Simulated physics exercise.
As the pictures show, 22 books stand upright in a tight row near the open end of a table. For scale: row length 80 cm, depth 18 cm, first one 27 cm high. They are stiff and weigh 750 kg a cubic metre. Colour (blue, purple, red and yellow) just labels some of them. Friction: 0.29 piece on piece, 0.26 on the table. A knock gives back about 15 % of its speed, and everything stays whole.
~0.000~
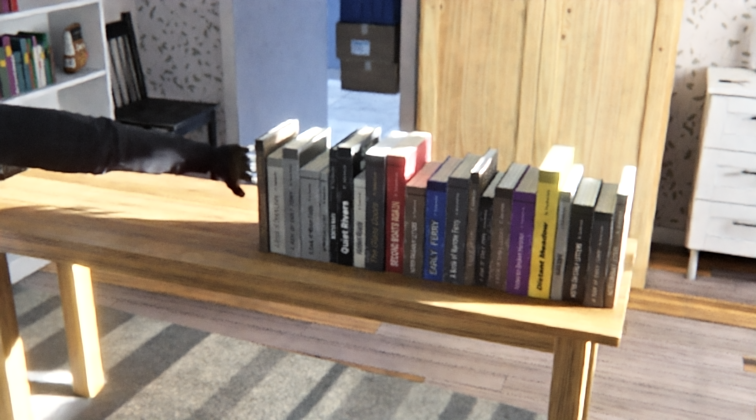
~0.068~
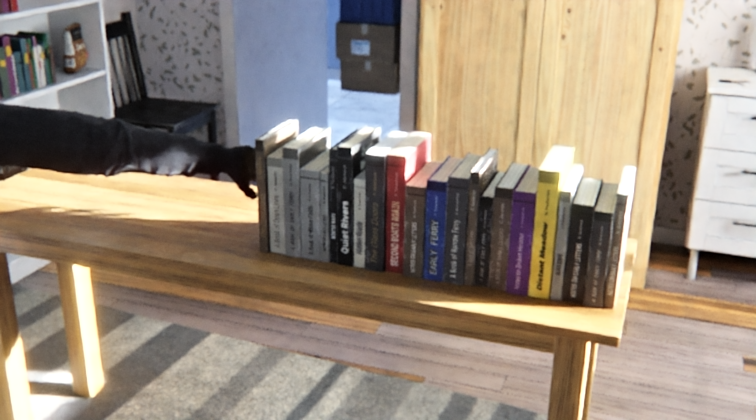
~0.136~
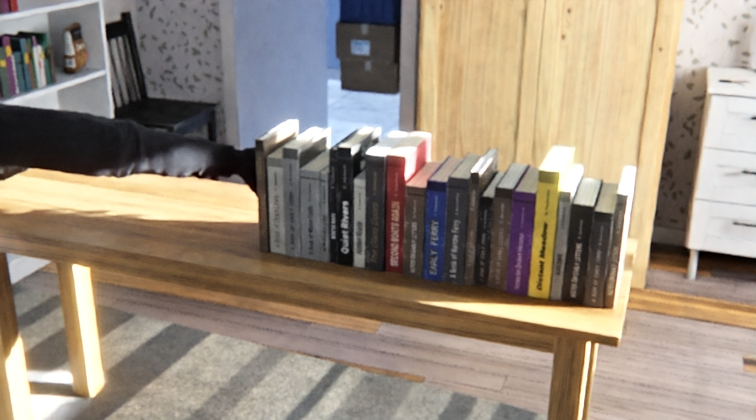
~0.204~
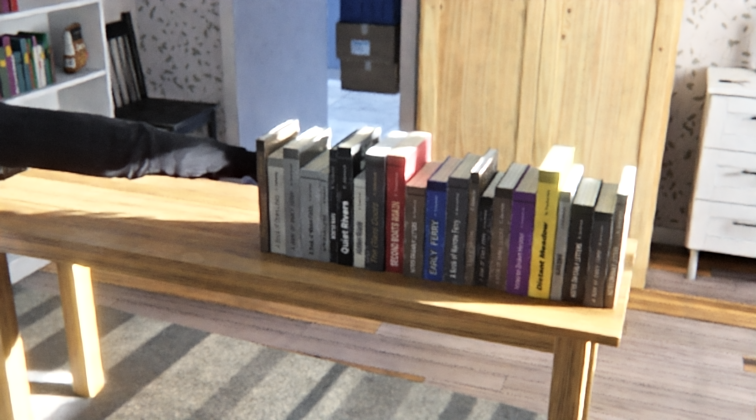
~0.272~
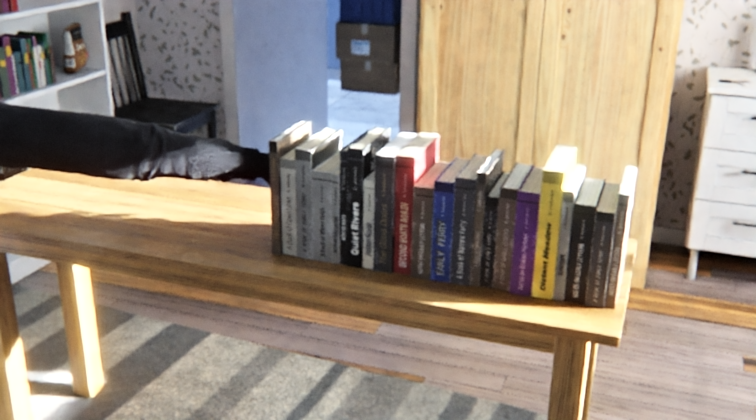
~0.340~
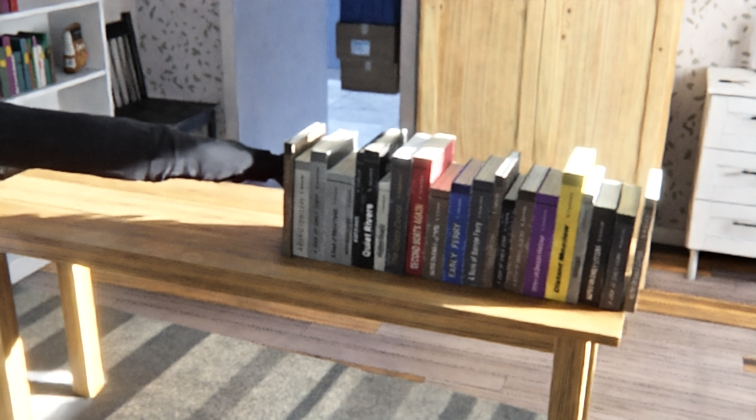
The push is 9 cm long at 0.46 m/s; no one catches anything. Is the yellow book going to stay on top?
It drops off.
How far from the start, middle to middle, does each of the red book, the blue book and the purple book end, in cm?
Red 20, blue 20, purple 90.
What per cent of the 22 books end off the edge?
About 25 per cent.
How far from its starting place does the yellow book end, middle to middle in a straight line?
About 115 cm.
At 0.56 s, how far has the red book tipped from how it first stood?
About 20°.
After 0.56 s, 1 of the 22 books off the edge; yellow book leaning 25°; purple book leaning 22°.
After 0.98 s, 5 of the 22 books off the edge; yellow book upside down; purple book on its side.
At rest (1.6 s), 6 of the 22 books off the edge; yellow book on its side; purple book on its side; blue book leaning 41°.
